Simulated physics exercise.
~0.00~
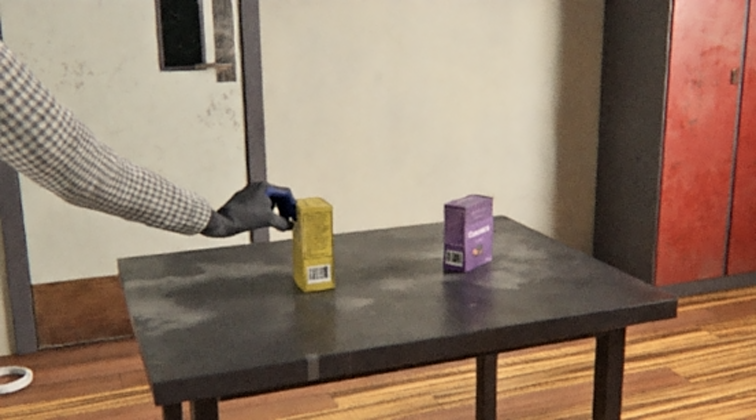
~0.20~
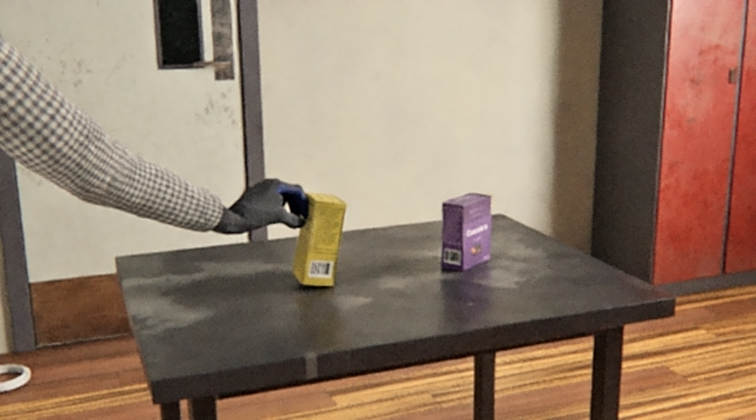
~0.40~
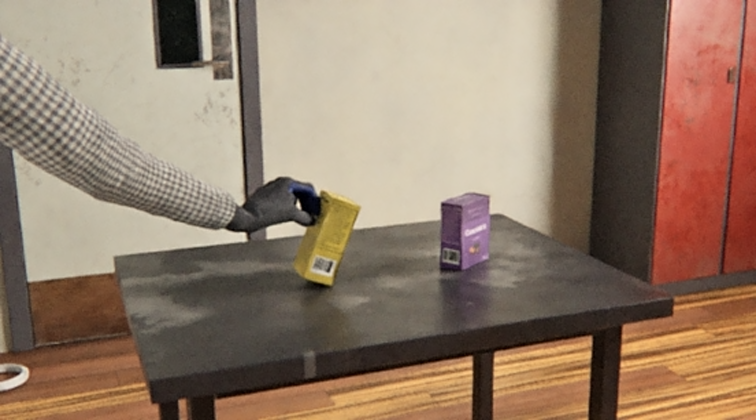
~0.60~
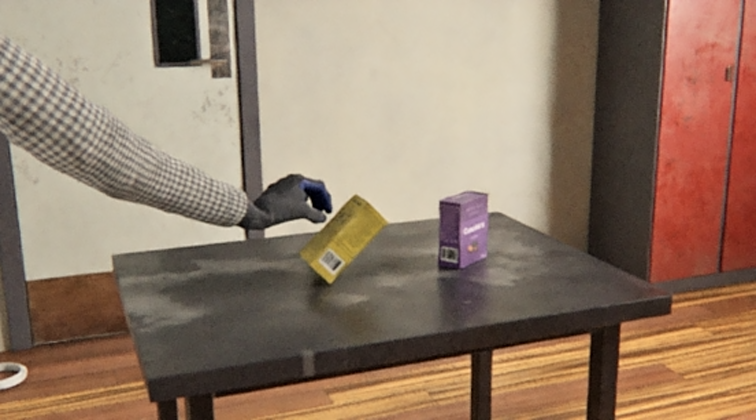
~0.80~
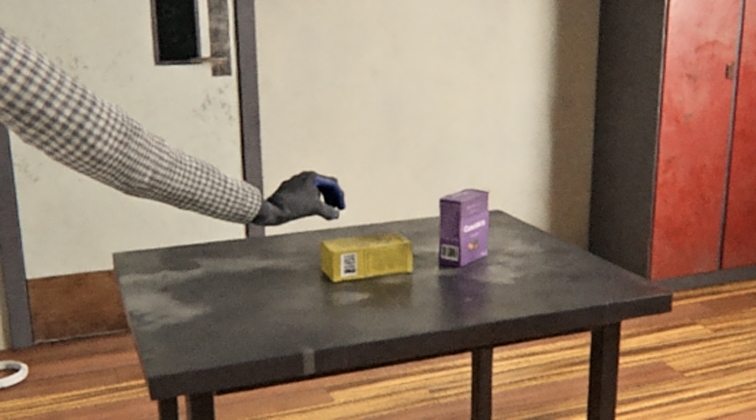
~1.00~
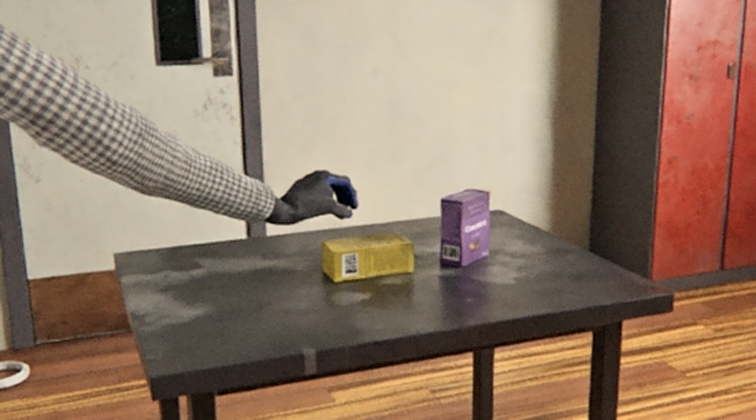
A yellow carton standing on a dark table was pushed near its top by a gloved hand, tipped to the right, and toppled onto its side, ending up lying near a purple packet that stayed upright and never moved.
